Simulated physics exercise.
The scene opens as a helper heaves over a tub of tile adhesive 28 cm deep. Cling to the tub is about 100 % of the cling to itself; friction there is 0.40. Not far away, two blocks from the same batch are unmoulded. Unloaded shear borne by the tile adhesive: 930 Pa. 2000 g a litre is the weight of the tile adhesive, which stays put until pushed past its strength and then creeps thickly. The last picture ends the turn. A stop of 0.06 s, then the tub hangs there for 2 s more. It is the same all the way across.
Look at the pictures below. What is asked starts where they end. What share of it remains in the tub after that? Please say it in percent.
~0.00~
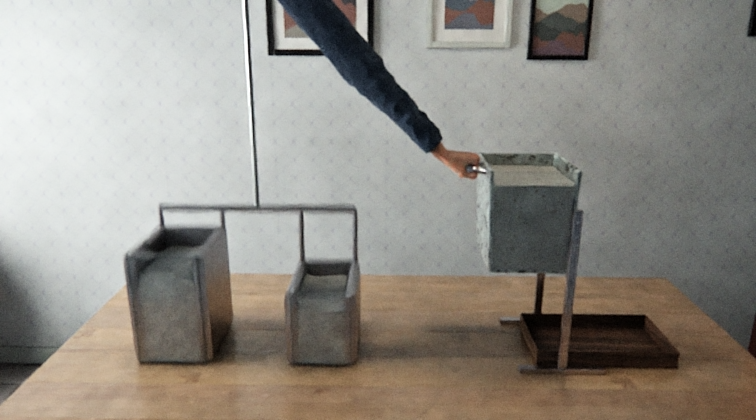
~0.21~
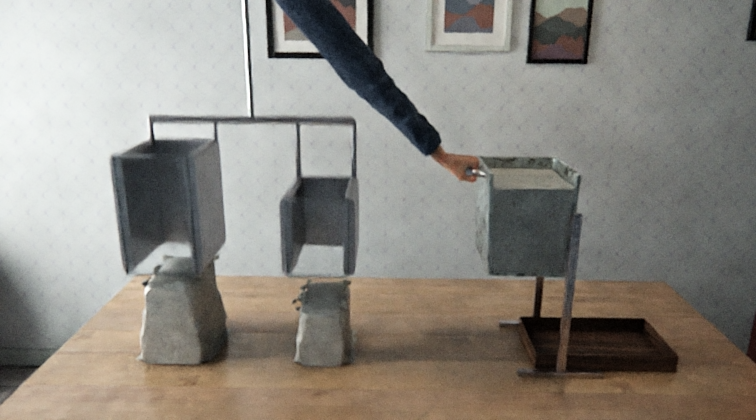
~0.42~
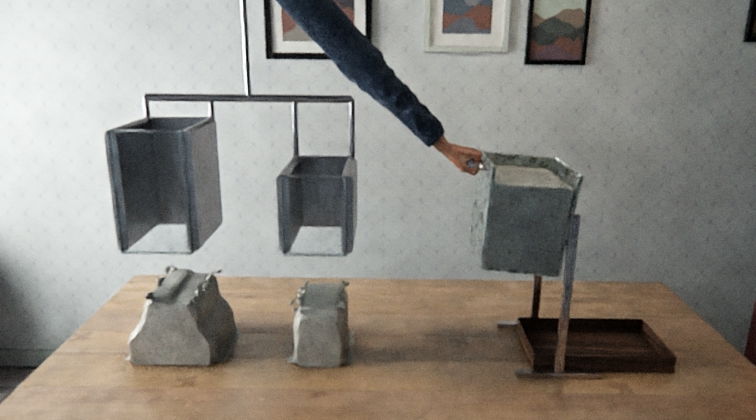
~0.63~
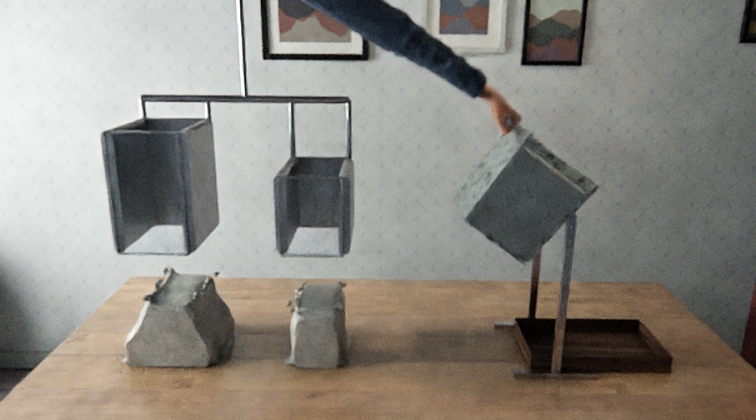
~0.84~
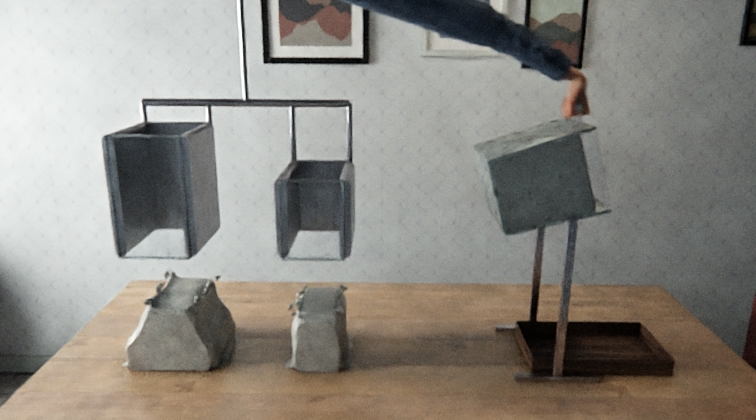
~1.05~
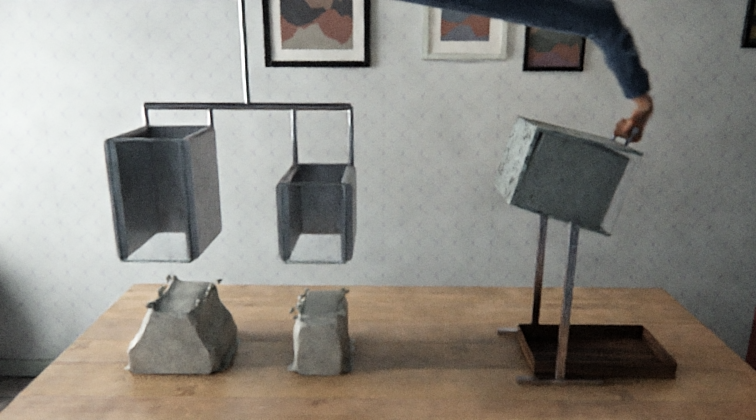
37 %.
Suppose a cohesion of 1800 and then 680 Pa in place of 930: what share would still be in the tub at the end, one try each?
Going in order, it's 100 % and then 35 %.
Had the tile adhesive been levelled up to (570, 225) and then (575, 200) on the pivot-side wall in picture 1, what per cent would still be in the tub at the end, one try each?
The first fill leaves 70 % in the tub and the second leaves 50 %.
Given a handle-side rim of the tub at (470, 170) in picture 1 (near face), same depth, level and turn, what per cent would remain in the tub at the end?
That would leave about 30 % in the tub.
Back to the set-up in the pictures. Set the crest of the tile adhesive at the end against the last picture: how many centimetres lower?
13 cm or so.
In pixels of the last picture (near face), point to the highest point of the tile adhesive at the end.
The highest point is near (559, 183) in the last picture.
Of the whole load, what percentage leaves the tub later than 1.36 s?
Roughly 30 percent of the load.
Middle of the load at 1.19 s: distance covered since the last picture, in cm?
It has moved close to 4 cm.
By 1.19 s, the tub is at 105 degrees and holds 93 %.
By 1.36 s, the tub is at 105 degrees and holds 66 %.
By 1.53 s, the tub is at 105 degrees and holds 48 %.
By 1.70 s, the tub is at 105 degrees and holds 39 %.
By 3.05 s, at the end, the tub is at 105 degrees and holds 37 %.
